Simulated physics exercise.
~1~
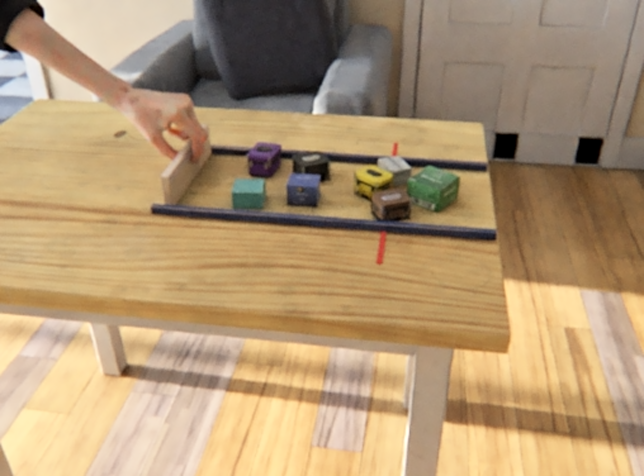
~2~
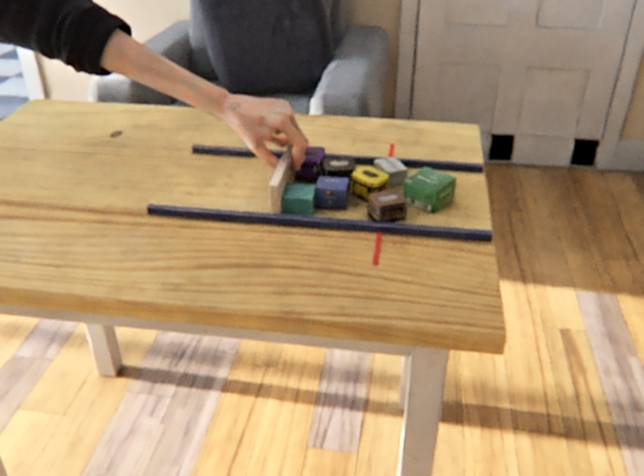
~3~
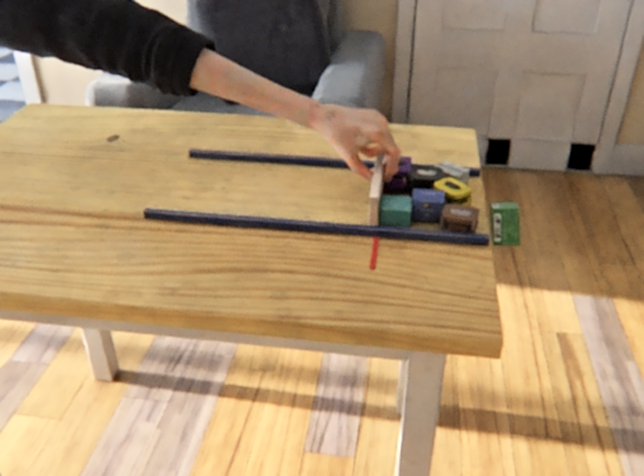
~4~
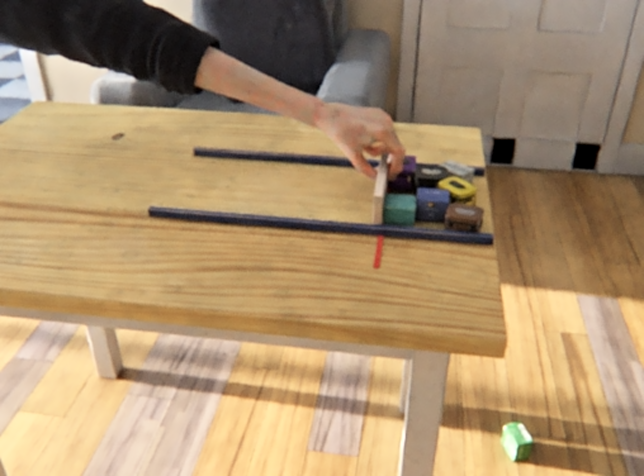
To begin with, a hand holds a small upright board at the left of a jumble of colourful boxes, which sit between two dark rails on a wooden table. The hand slides the board to the right, gathering the turquoise block, purple case and blue box towards the others. As the push carries on to the red tape, the packed group shifts towards the table's end and the green box tips over the edge. The board stops at the tape. Finally, the green box lies on the floor, while the remaining pieces stay on the table.
